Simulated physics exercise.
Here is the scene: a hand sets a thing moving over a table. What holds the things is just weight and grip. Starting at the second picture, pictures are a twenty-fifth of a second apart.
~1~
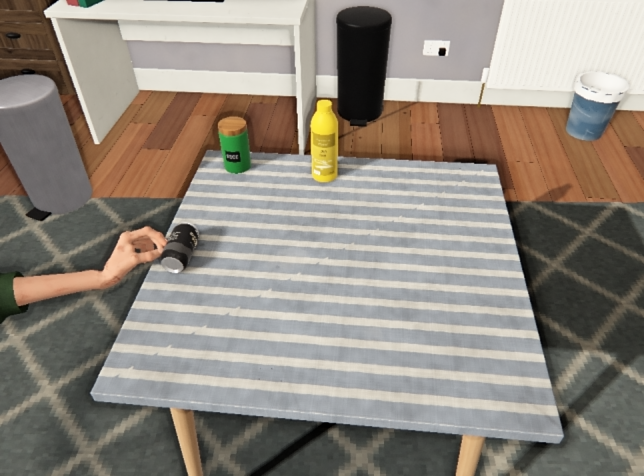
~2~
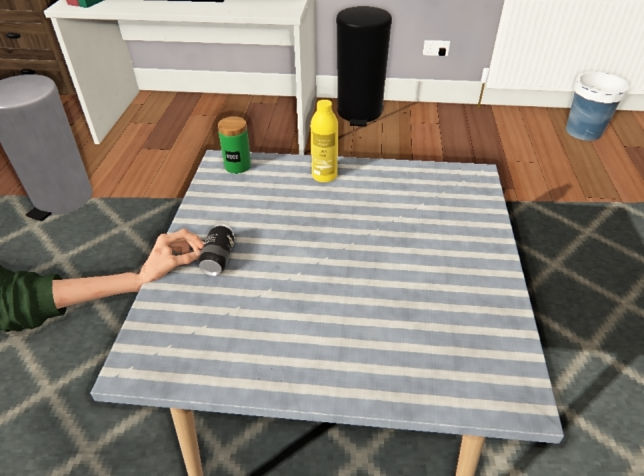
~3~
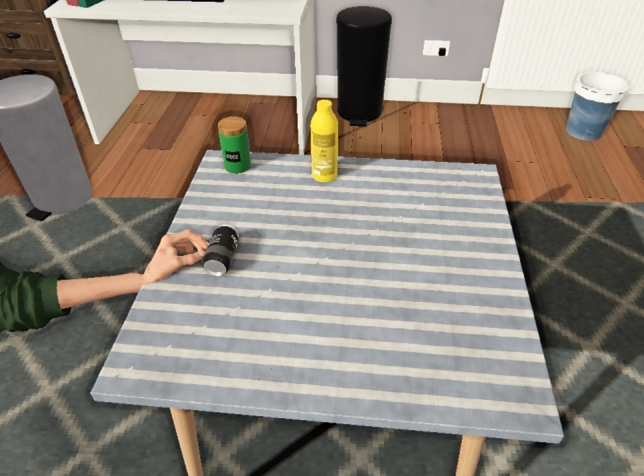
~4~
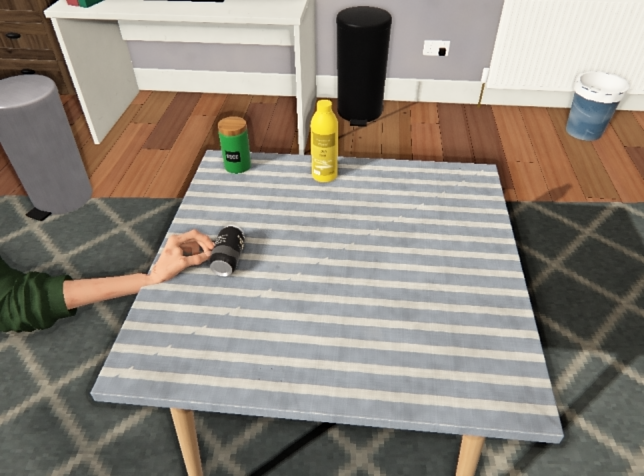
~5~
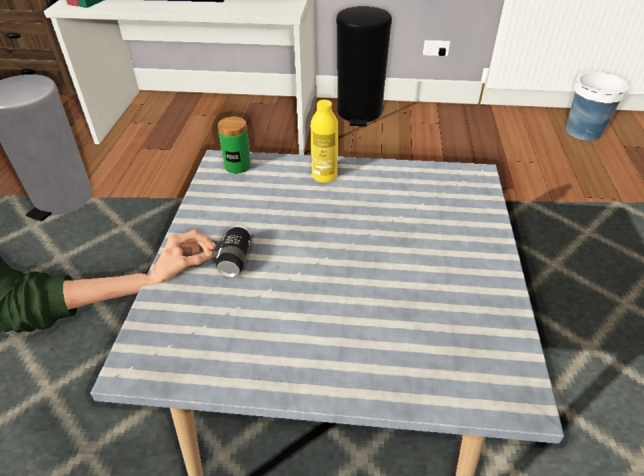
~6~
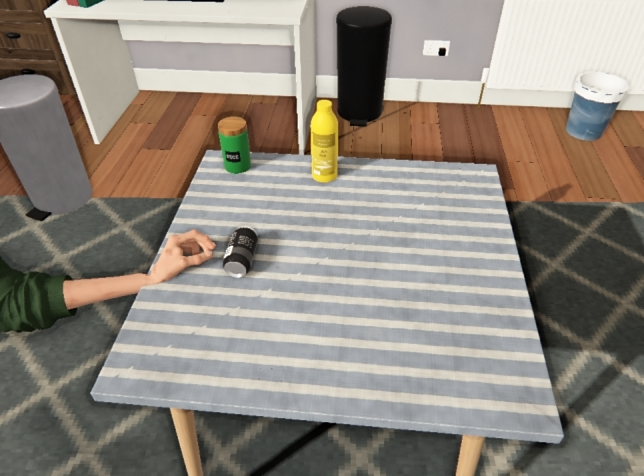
A room with a wooden floor and a patterned grey rug is seen from slightly above, looking down on a striped grey-and-white table. A green container with a brown lid and a yellow bottle stand near the far edge, with bins and a white desk behind. From the left, a hand moves a black can lying on its side rightward, then the can rolls slightly away from the fingers, the camera still.
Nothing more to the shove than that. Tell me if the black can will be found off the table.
I'd say it never gets off the table.
Then, 0.20 s after the last picture, black can rolled well along near (272, 254).
Then, 0.40 s after the last picture, black can rolled well along near (298, 255).
Then, 0.60 s after the last picture, black can rolled well along near (320, 257).
Then, 1.00 s after the last picture, black can rolled well along near (351, 259).
At rest, moved from the start, black can. Seen from the same camera at the end, black can near (362, 260).
